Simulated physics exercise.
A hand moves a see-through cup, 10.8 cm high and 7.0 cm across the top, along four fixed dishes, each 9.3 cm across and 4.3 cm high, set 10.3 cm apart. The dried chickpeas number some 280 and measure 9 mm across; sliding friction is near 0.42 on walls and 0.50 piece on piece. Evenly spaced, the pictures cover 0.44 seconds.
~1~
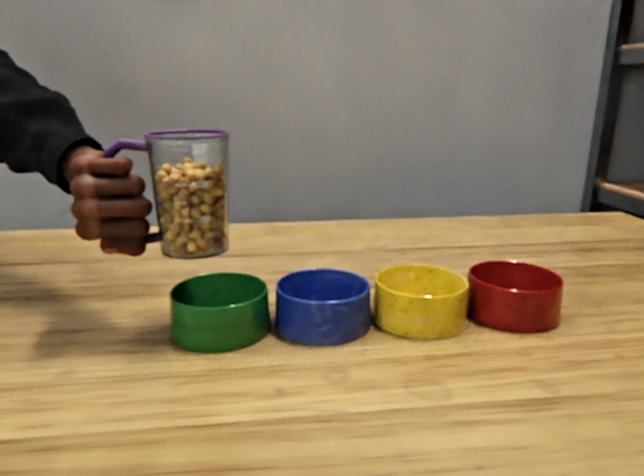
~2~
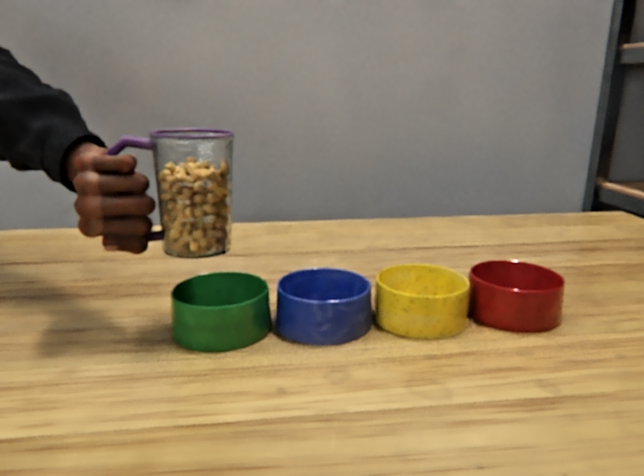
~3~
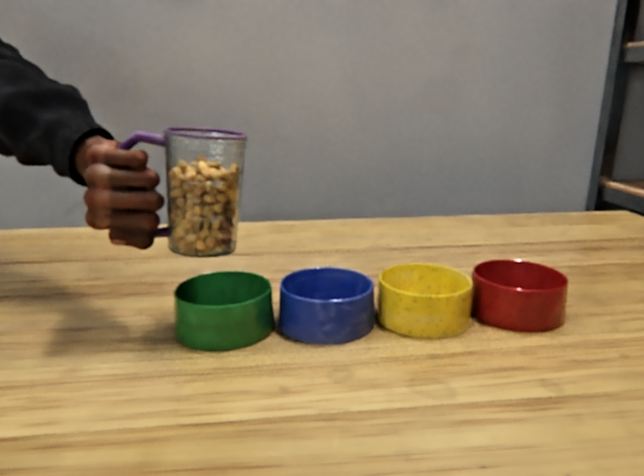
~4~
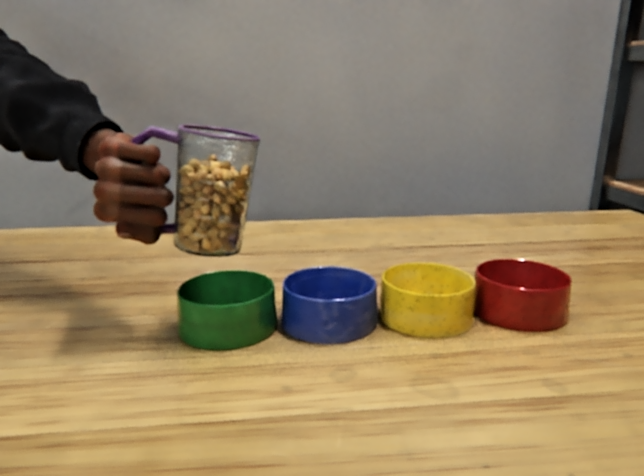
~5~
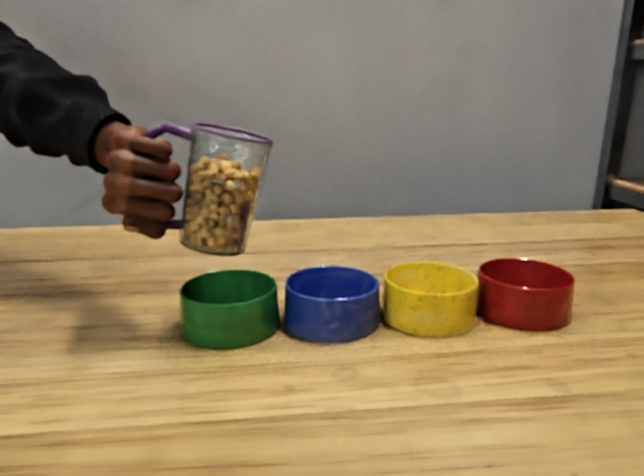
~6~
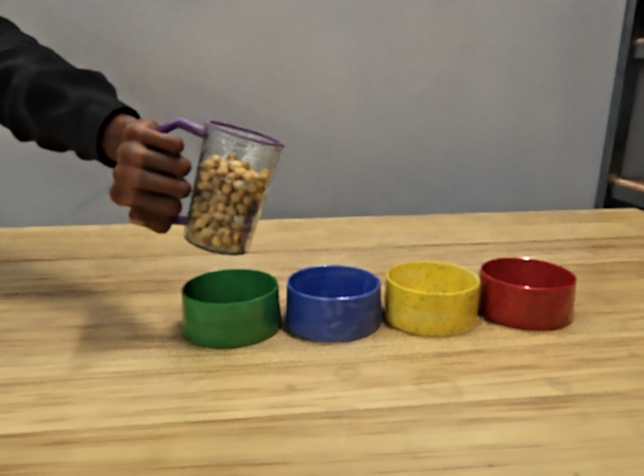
A hand held a clear, purple-handled cup of dried chickpeas above a wooden table with green, blue, yellow and red dishes in a row, then moved it slightly right while gradually tilting it rightward.
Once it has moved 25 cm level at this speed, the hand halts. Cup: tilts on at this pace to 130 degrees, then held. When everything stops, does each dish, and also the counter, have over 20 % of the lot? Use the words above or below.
Red - below; blue - below; green - below; yellow - above; counter - below.
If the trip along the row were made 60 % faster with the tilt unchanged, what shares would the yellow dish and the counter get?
Shares: Yellow 0, counter 0.
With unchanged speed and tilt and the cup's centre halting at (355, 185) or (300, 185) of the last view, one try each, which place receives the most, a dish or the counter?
I'd bet on yellow for the first try and blue for the second.
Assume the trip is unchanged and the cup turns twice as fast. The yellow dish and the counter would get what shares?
Yellow 10, counter 20.
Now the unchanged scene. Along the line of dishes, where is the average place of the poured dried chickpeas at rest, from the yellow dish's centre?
The average sits about 1 cm from the centre, on its right.
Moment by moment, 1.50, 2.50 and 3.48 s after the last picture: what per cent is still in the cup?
It goes roughly like this: 100, 0, 0 per cent.
Then, 1.50 s after the last picture, tilt 87 degrees; cup holds 100 %.
Then, 2.50 s after the last picture, tilt 130 degrees; cup holds 0 %, yellow 95 %.
Then, 3.48 s after the last picture, tilt 130 degrees; cup holds 0 %, yellow 90 %.
In the end, red 0 %, blue 0 %, green 0 %, yellow 90 %, counter 5 %.
